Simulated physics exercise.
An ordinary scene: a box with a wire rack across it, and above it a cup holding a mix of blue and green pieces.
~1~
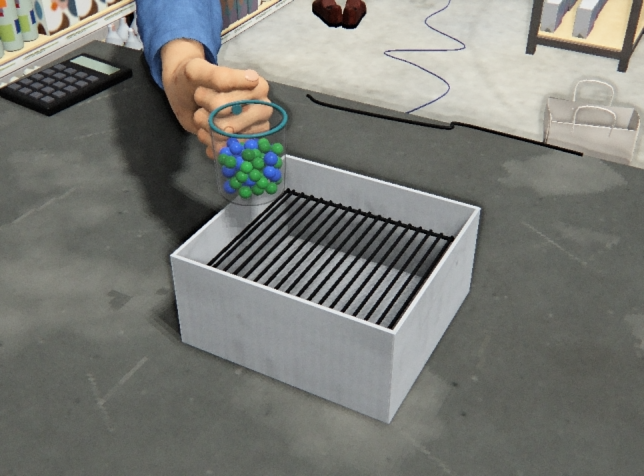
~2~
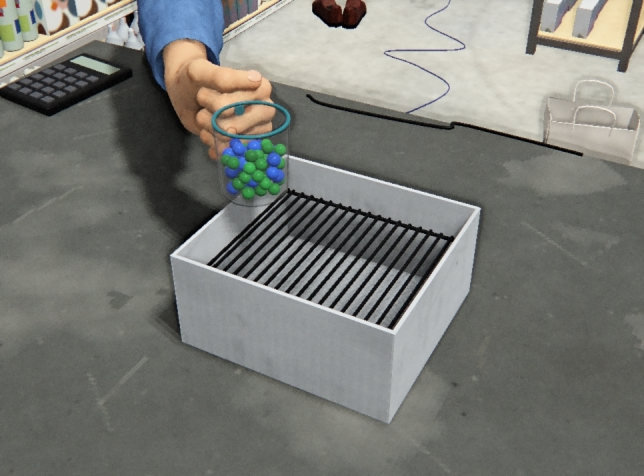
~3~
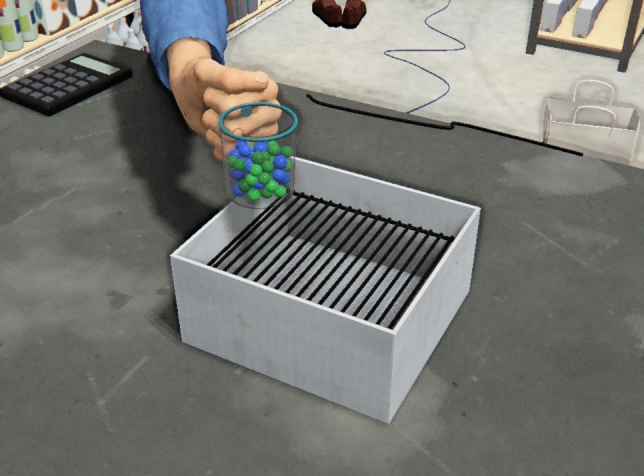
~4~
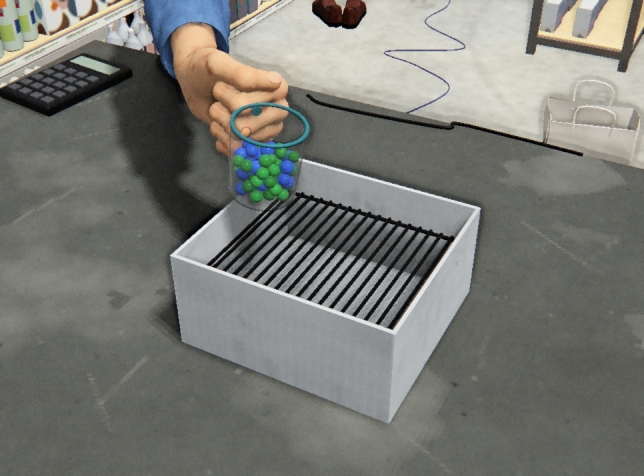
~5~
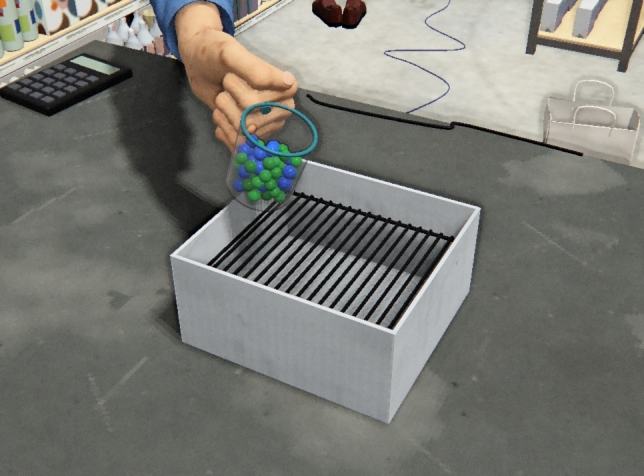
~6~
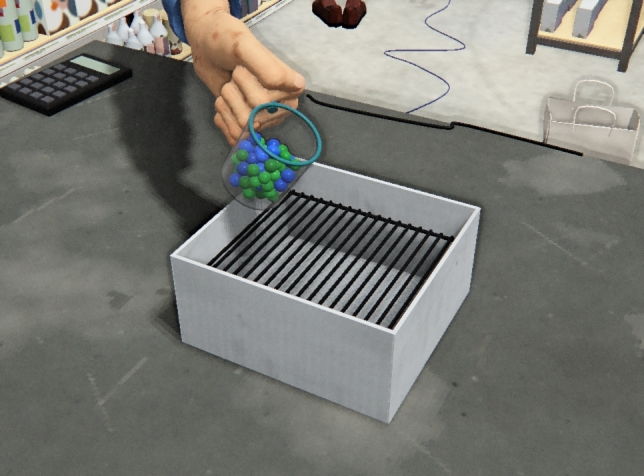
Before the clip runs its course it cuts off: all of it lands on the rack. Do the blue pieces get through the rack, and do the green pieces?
Blue bits: No; green bits: No.
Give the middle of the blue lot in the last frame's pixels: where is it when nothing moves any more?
Pretty much near (332, 259), I'd say.
Then, 0.28 s after the last picture, blue ones, all in the cup; green ones, all in the cup.
Then, 0.63 s after the last picture, blue ones, all in the cup; green ones, all in the cup.
Then, 1.01 s after the last picture, blue ones, about a third in the cup, about two thirds on or over the wires; green ones, about half in the cup, about half on or over the wires.
At rest, blue ones, all on the wires, none under the rack; green ones, all on the wires, none under the rack.
